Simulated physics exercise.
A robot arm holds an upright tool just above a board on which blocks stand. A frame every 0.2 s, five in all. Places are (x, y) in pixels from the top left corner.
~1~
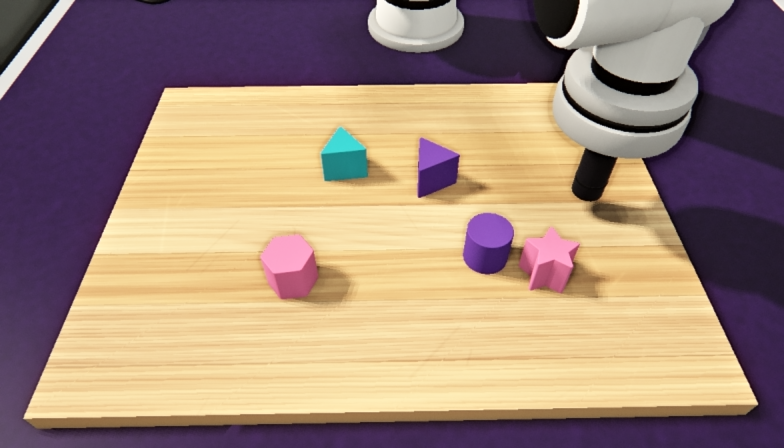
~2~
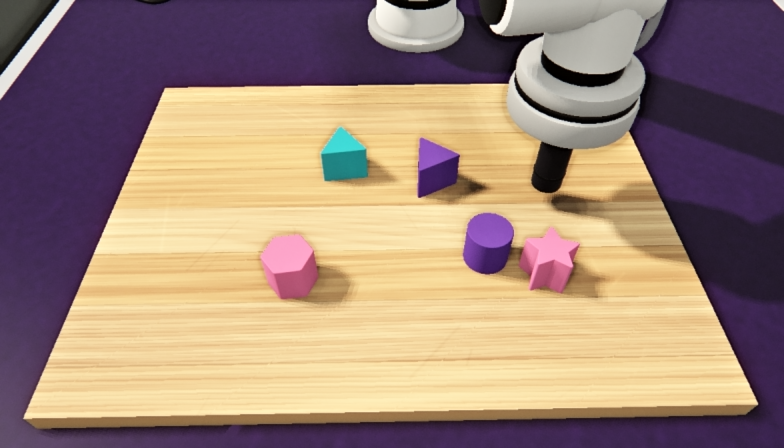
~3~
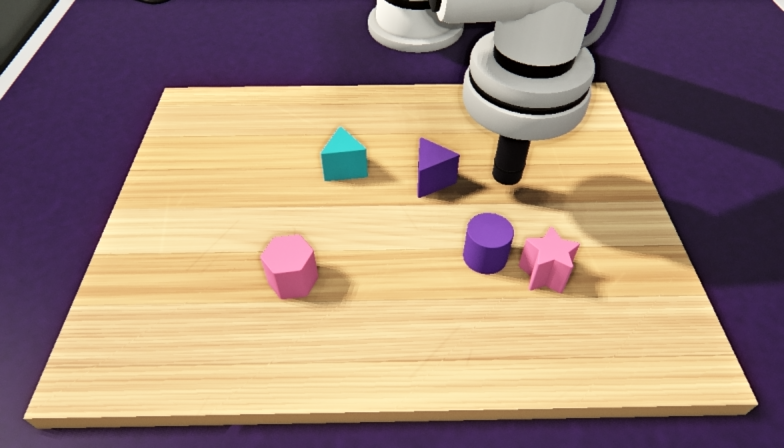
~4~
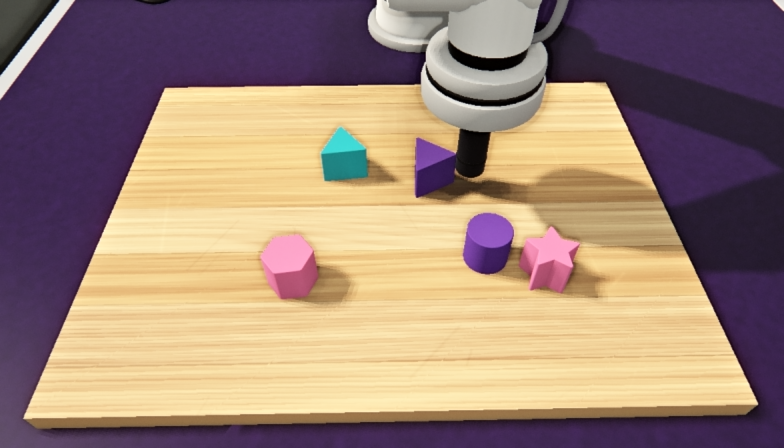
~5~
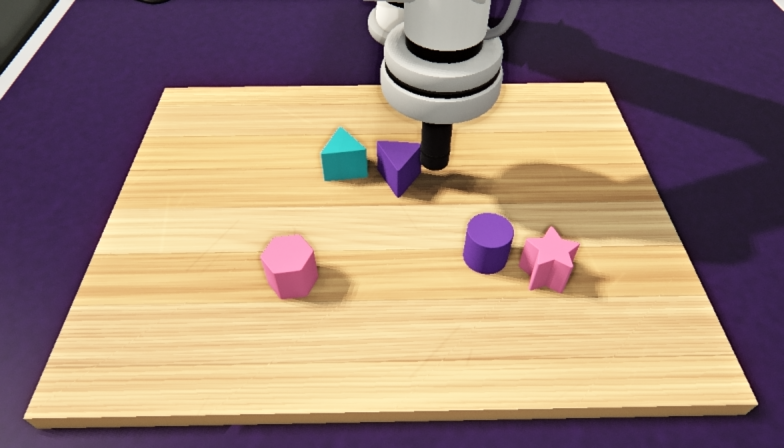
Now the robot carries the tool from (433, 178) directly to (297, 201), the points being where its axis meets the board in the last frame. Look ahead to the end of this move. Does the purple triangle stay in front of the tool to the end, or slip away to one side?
Fallen away.
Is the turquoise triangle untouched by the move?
In short: No.
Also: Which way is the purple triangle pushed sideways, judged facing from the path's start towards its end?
Displaced right.
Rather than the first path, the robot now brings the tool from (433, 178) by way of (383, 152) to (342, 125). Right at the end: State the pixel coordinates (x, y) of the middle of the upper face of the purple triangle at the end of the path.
I predict (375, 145).
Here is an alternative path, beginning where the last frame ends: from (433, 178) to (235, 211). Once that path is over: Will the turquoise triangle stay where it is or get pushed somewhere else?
That one moves away.
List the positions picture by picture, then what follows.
In the first picture, tip of the tool (586, 192), middles of tops, turquoise triangle (342, 142), purple triangle (433, 153).
In the second picture, tool (546, 184), nothing pushed.
In the third picture, tool (507, 176), nothing pushed.
In the fourth picture, tool (470, 169), purple triangle (430, 153).
In the fifth picture, tool (434, 162), turquoise triangle (342, 142), purple triangle (399, 151).
The first path, step by step. One third of the way, tool (388, 170); turquoise triangle (331, 143), turned 20° clockwise; purple triangle (363, 146).
Two thirds of the way, tool (341, 178); turquoise triangle (319, 141), turned 45° clockwise; purple triangle (347, 142), turned 35° clockwise.
At the end, tool (294, 186); turquoise triangle (318, 141), turned 50° clockwise; purple triangle (346, 142), turned 35° clockwise.
